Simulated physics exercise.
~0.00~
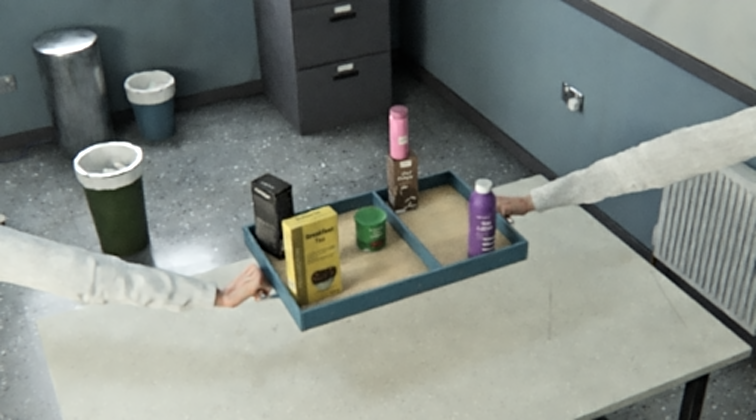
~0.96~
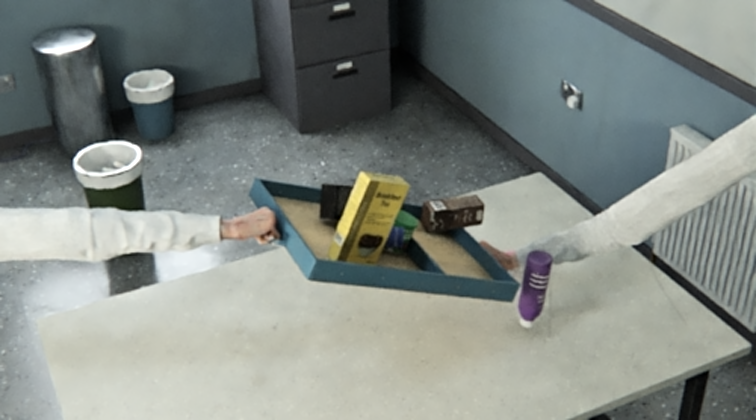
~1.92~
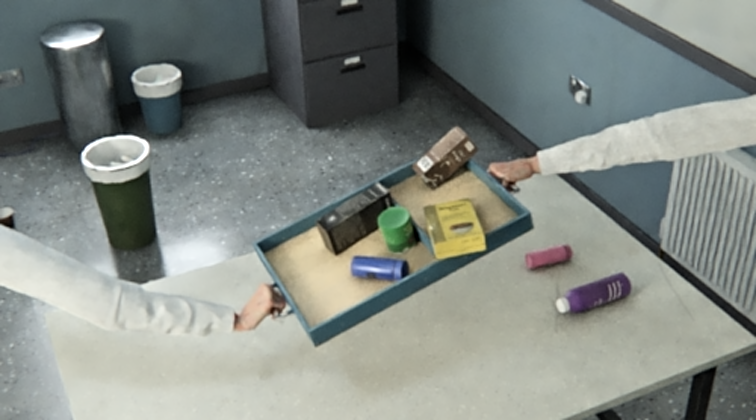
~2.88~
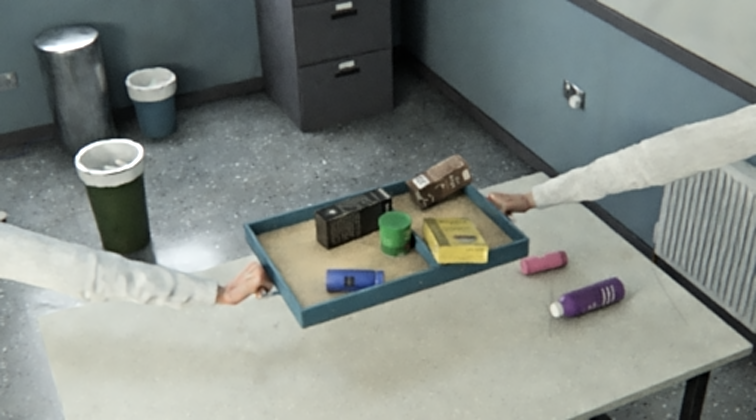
A blue tray held by a hand on each side dipped to the right, sending a purple bottle and a pink container onto the table, then tilted left and levelled out with its boxes toppled and the green tin still upright.
